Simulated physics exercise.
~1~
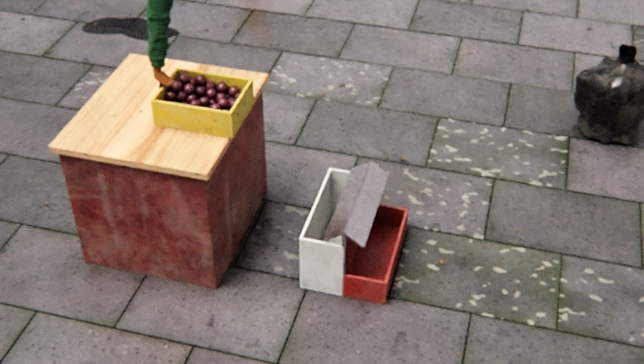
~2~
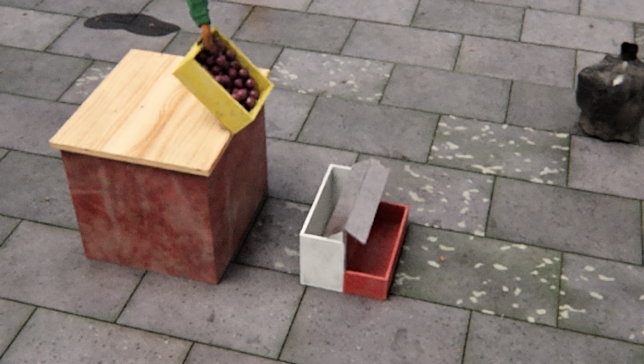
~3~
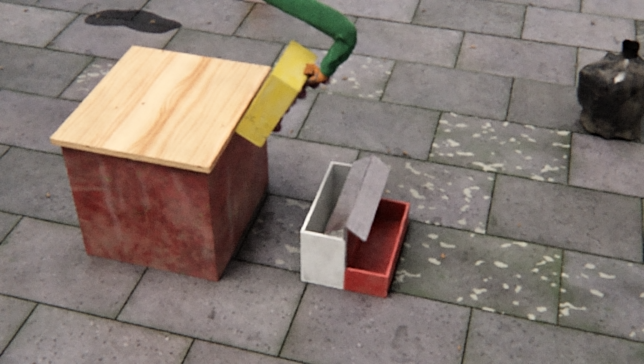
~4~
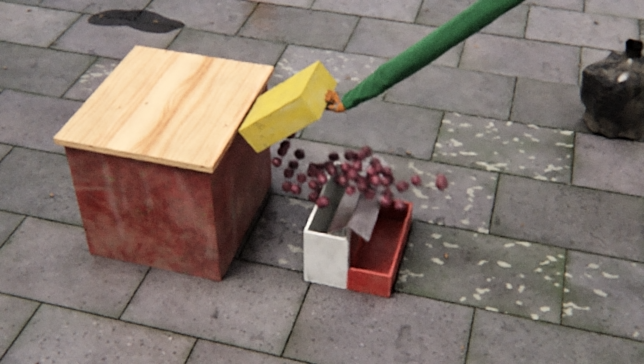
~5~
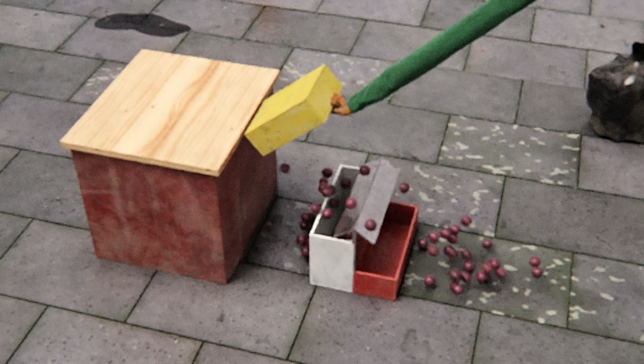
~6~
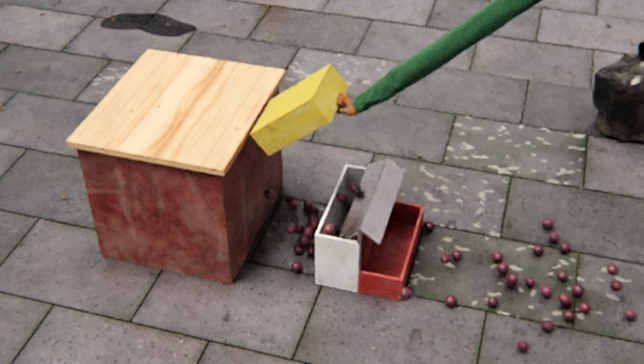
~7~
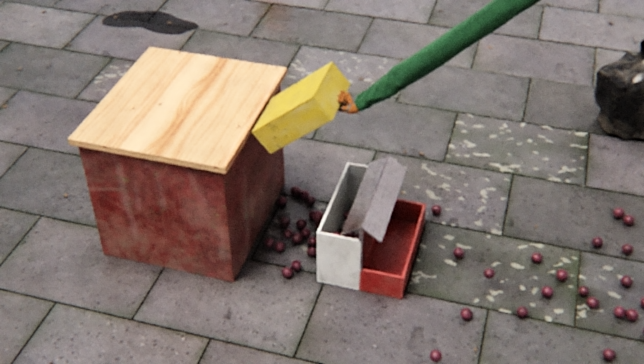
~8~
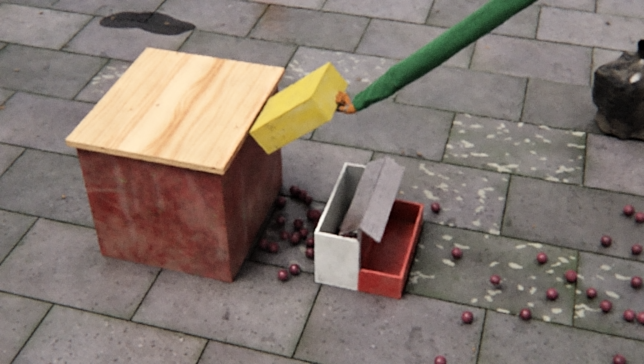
A green-sleeved arm holds a yellow tote of dark red onions on a wooden-topped, reddish bench, seen from above on grey paving. To the right, a white tote and a red box sit side by side beneath a grey roof-shaped splitter, with a dark sack-like object farther off. The arm lifts the tote, swings it right and tips it past the bench edge. The onions pour out in a cluster, strike around the splitter and scatter. Many roll away rightward beyond the red box, others gather beside the bench, and some land in the white tote, while the red box stays empty.
